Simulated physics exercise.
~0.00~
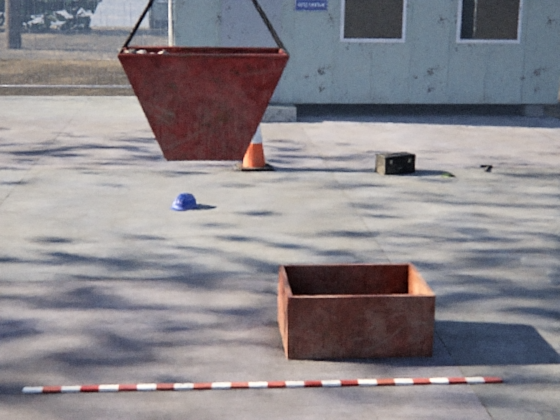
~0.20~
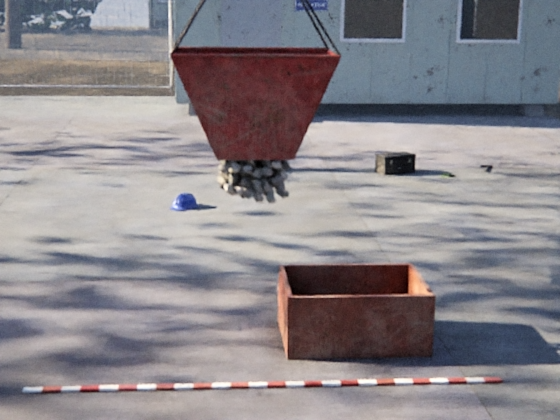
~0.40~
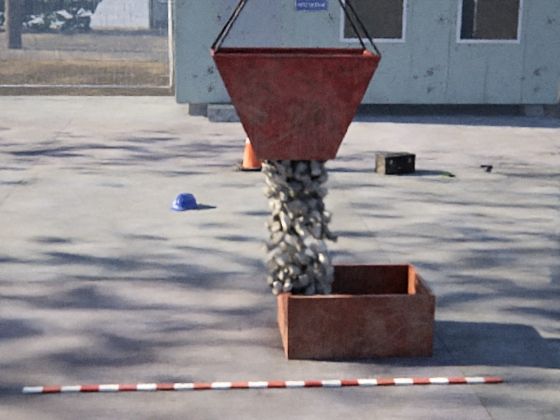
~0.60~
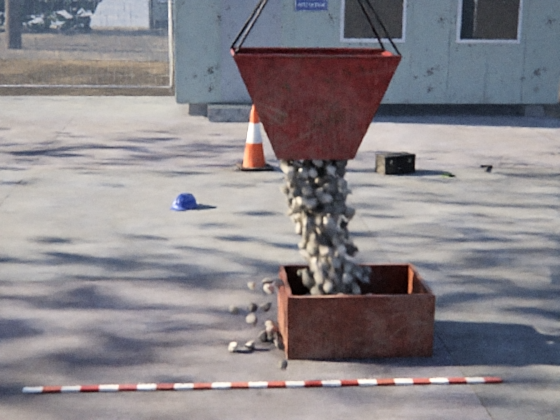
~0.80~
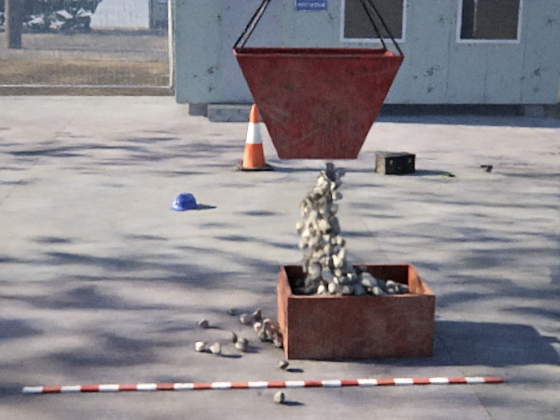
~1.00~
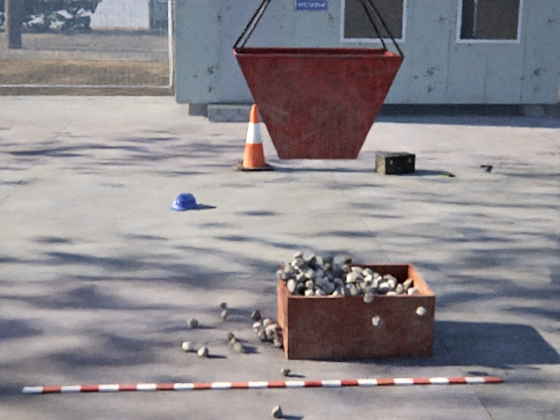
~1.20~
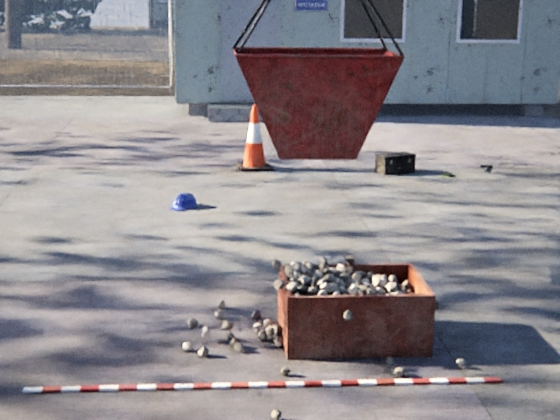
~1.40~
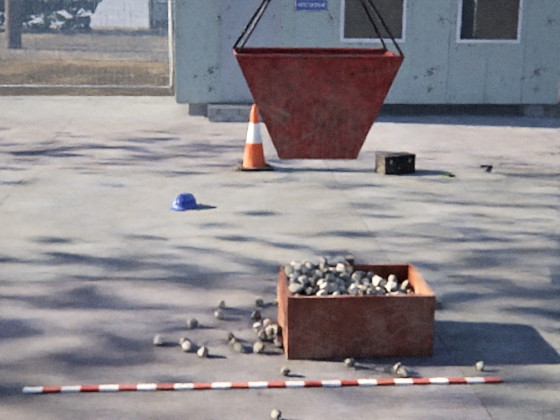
Red skip swinging right and pouring grey stones into a rusty bin, filling it, with a few scattering on the ground.
